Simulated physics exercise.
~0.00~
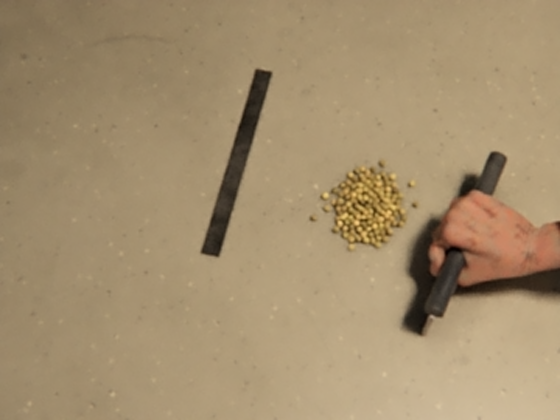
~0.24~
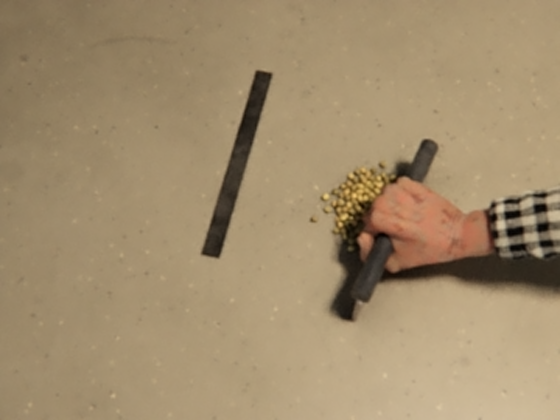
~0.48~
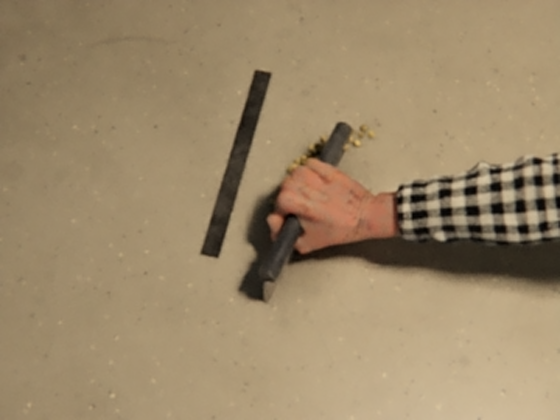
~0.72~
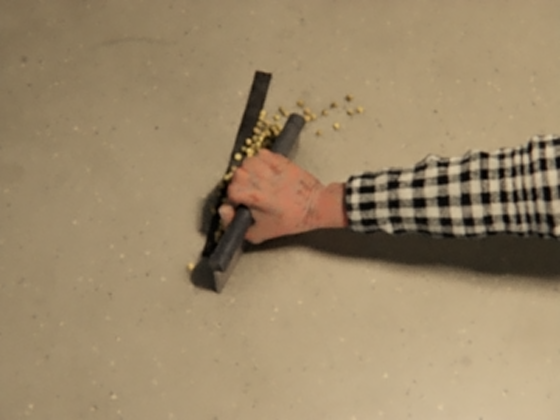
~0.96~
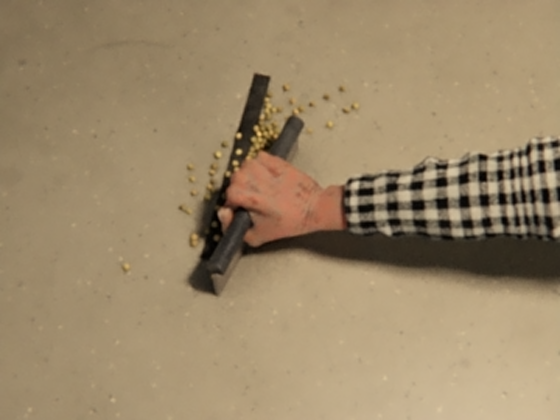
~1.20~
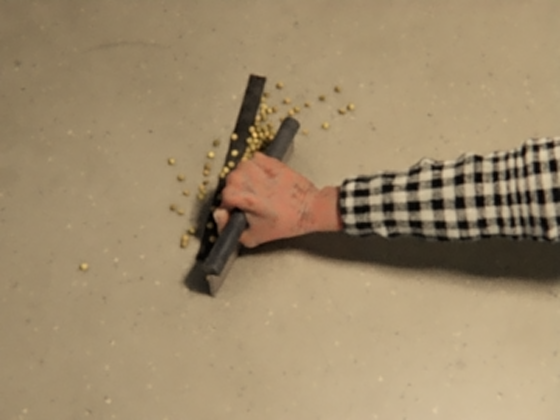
On a speckled grey-beige floor, a small heap of yellowish beans lies between a flat dark strip on the left and a hand gripping a dark bar on the right. The hand, its arm in a black and white checked sleeve, sweeps the slanted bar leftward into the heap. The beans are pushed along toward the strip, and a few trail near the bar's upper end. Close to the strip, the bar halts. Some beans scatter past the strip, one rolling farther left, while most remain elsewhere and the hand stays on the bar.
